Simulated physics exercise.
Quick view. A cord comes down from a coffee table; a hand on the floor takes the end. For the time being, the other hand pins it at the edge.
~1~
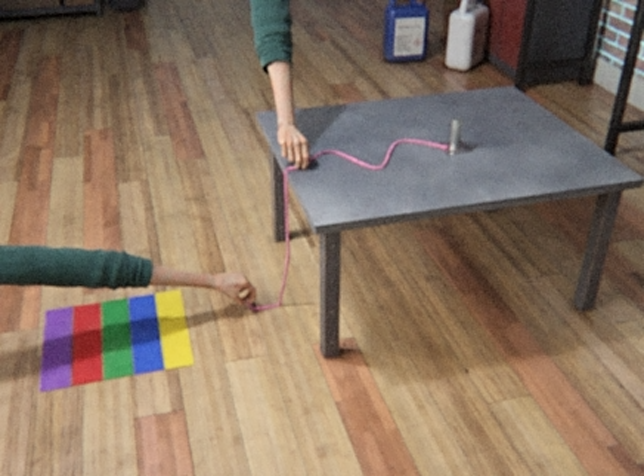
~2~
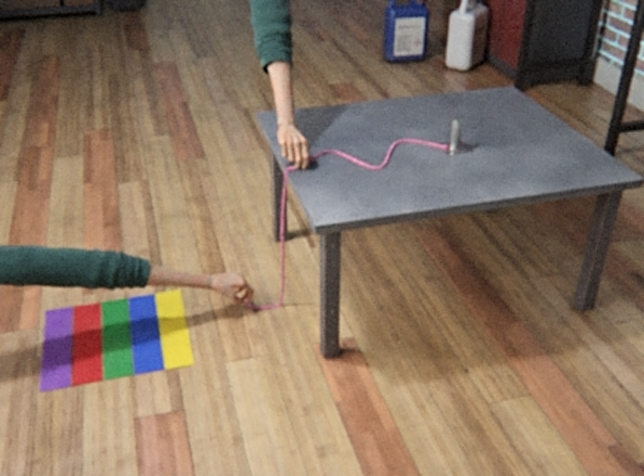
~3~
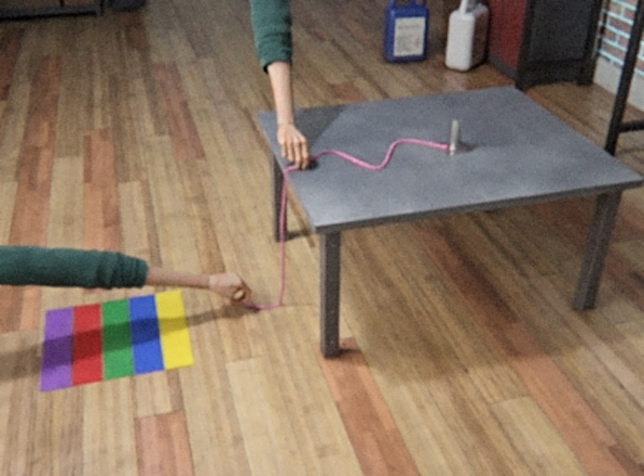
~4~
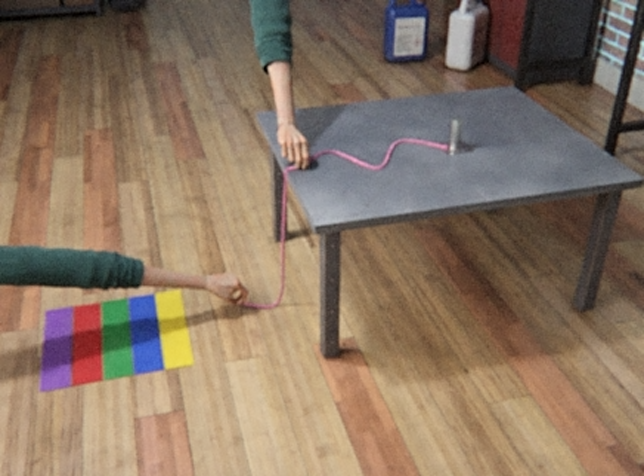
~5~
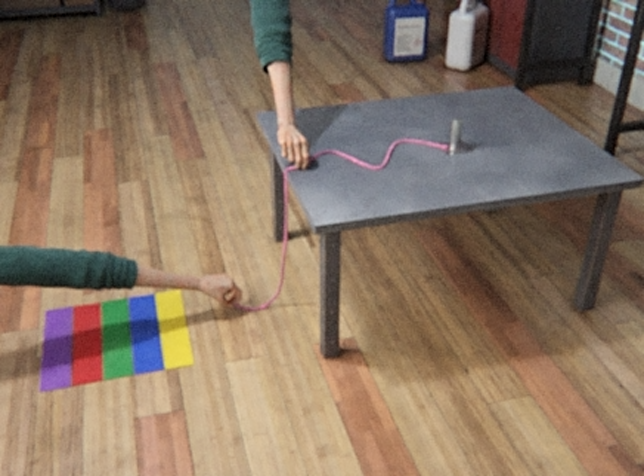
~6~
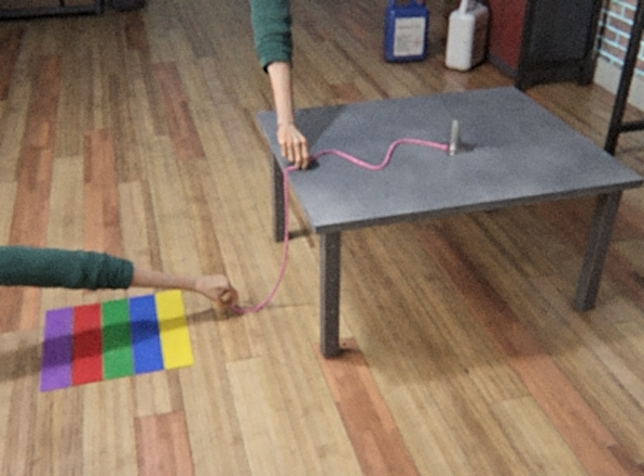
A hand near the floor slowly drew the end of a pink cord a short way left, toward a strip of coloured bands, while another hand kept the cord pinned at the gray table's edge.
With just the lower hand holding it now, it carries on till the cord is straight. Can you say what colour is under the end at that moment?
Yes, it is purple.
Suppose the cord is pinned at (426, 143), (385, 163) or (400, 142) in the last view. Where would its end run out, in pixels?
First near (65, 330), then near (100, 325), then near (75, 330).
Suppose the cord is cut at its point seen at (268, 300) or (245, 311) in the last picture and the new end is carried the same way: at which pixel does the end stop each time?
The pixels are close to (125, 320) for the first and (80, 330) for the second.
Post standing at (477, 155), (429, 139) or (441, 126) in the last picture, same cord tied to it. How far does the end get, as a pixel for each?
Roughly (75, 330), (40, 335) and (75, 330), try by try.
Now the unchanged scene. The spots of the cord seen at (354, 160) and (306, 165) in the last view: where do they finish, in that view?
In that view they sit near (305, 166) and near (241, 198).
Early on, end near (119, 322); over green.
Midway, end near (80, 329); over red.
At the end of the slack, end near (56, 333); over purple. It gets as far as the purple strip.
